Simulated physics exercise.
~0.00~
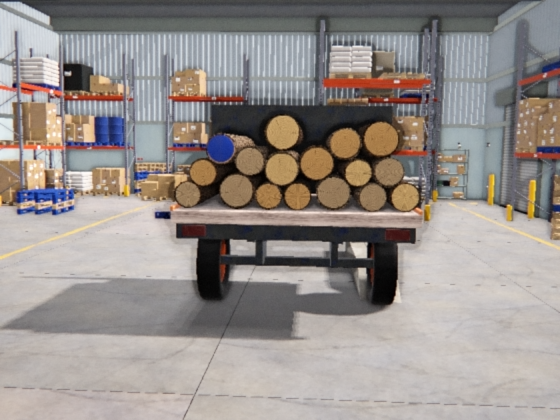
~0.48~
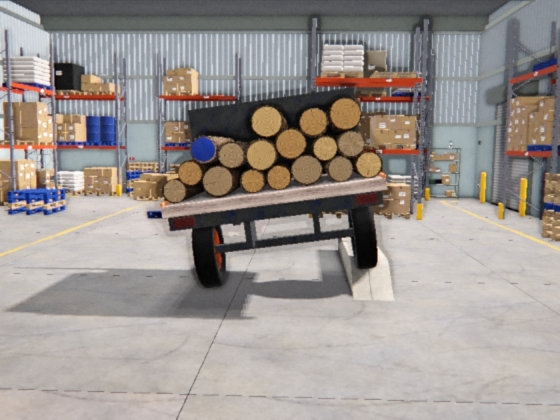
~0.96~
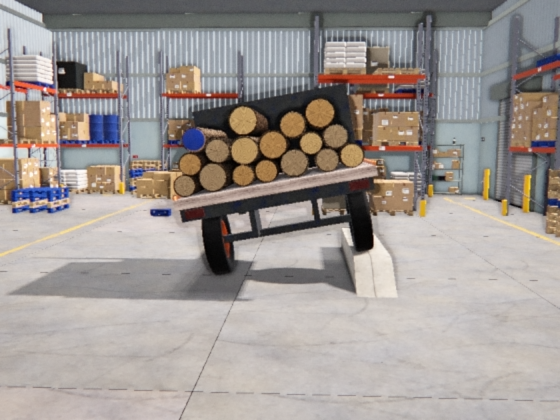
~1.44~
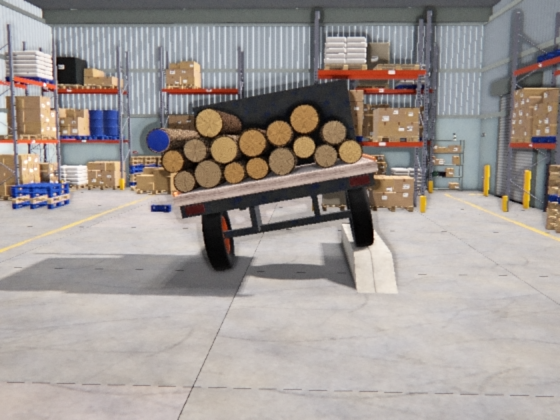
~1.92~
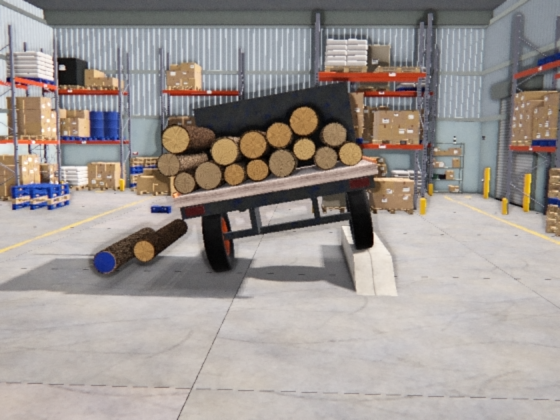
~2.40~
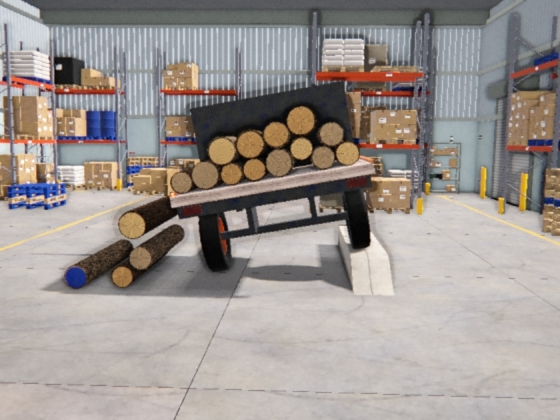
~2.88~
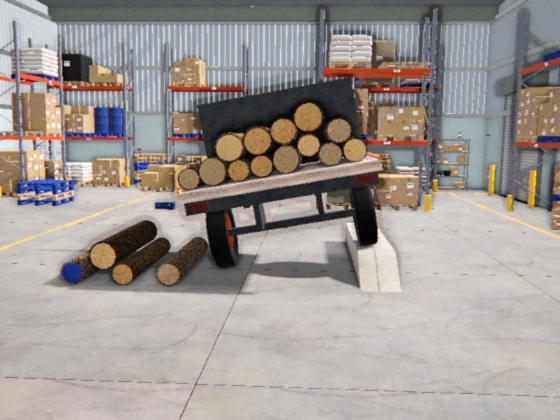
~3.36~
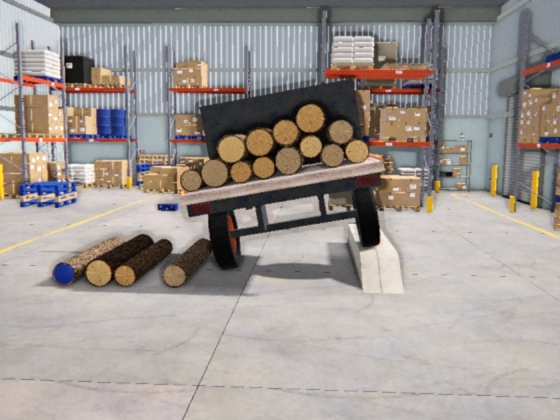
A log trailer tilts on a slab, and four logs, one blue-ended, drop off left.
